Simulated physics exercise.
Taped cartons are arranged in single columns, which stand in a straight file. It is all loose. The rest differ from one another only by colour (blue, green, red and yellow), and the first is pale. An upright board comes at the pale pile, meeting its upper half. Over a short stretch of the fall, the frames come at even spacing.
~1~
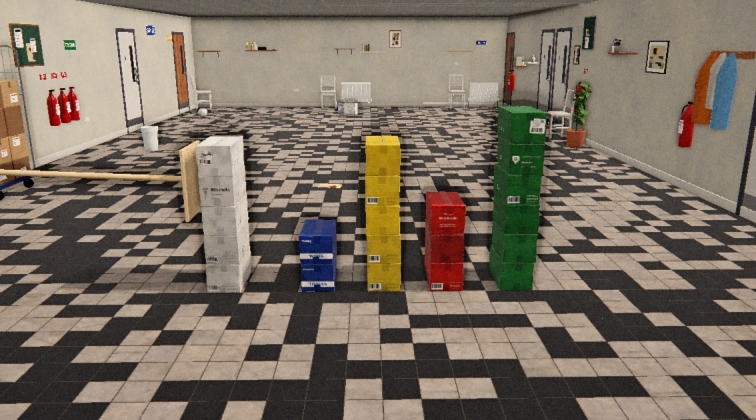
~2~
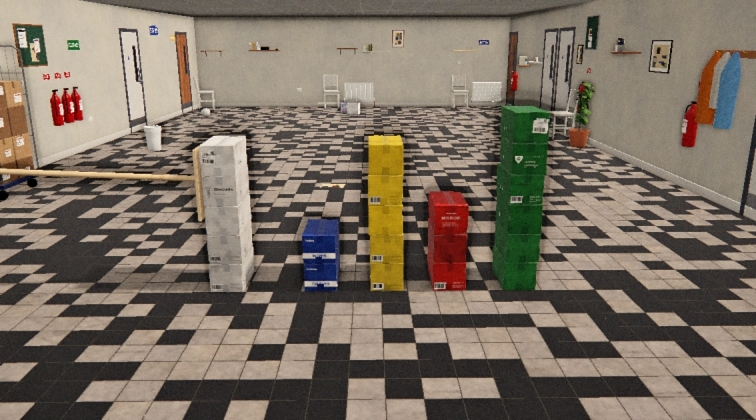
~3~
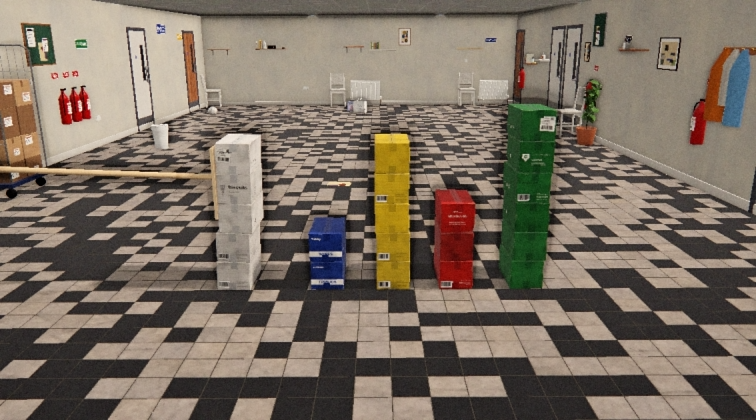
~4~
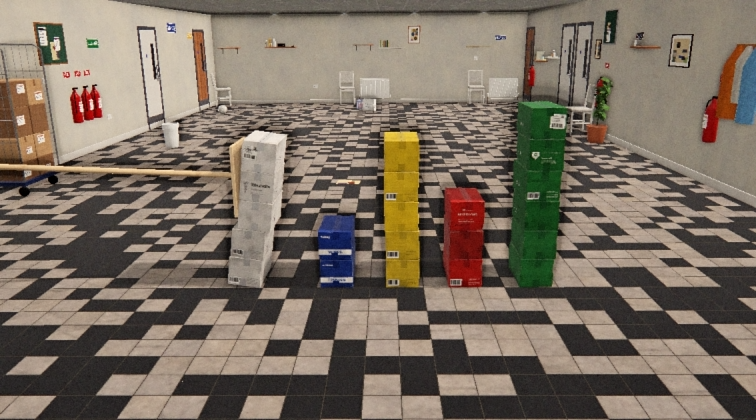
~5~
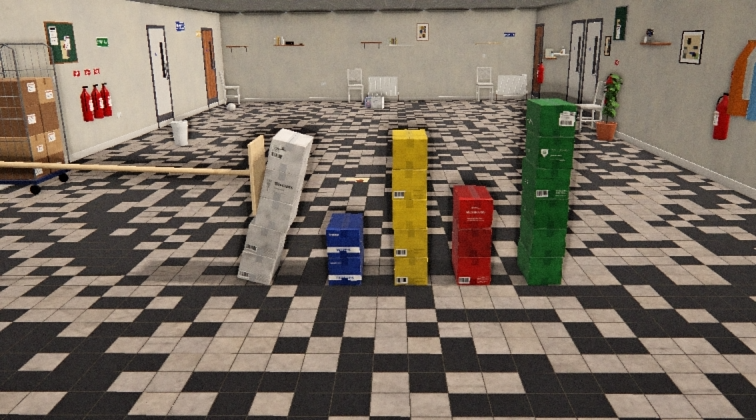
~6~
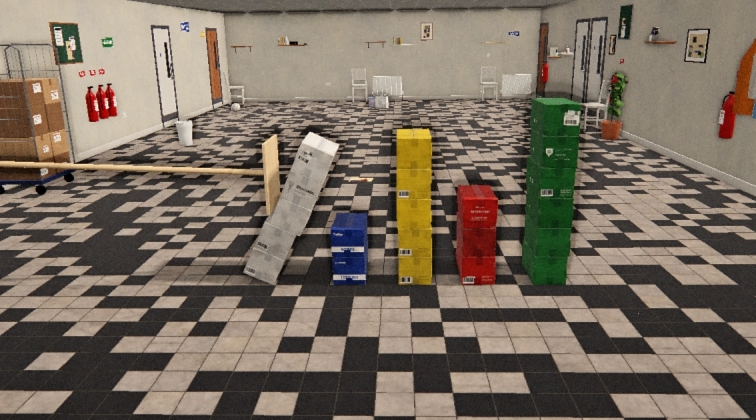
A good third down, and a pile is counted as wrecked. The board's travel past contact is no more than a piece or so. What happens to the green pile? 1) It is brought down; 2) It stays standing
Option 2: It stays standing.
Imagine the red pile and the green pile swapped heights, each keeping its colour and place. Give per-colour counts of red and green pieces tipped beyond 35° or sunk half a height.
By colour: Red 0, green 0.
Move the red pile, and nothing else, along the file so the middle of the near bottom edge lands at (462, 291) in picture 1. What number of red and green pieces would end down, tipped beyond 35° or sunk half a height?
Red comes to 0, while green comes to 0.
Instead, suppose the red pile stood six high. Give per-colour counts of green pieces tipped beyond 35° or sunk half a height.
Tally by colour - green 0.
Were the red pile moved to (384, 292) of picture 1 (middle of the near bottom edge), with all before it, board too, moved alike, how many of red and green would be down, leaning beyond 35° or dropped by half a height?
I'd put red at 0 and green at 0.
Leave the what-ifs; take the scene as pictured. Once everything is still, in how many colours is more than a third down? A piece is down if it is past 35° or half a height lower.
Going through each colour, the result is 0.
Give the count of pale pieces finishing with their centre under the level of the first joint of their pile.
1 in all.
Soon, 0 of the pale pile down; none of the 6 green cartons down (0 of 16 in all colours); top green carton unmoved.
A while on, 5 of the pale pile down; none of the 6 green cartons down (0 of 16 in all colours); top green carton unmoved.
Towards the end, 5 of the pale pile down; none of the 6 green cartons down (0 of 16 in all colours); top green carton unmoved; top blue carton displaced a little.
Then, 5 of the pale pile down; none of the 6 green cartons down (0 of 16 in all colours); top green carton unmoved; top yellow carton displaced a little.
Finally, 4 of the pale pile down; none of the 6 green cartons down (0 of 16 in all colours); top green carton unmoved; top yellow carton displaced a little. Seen by the last camera, middles, top green carton near (554, 116), top yellow carton near (417, 148).
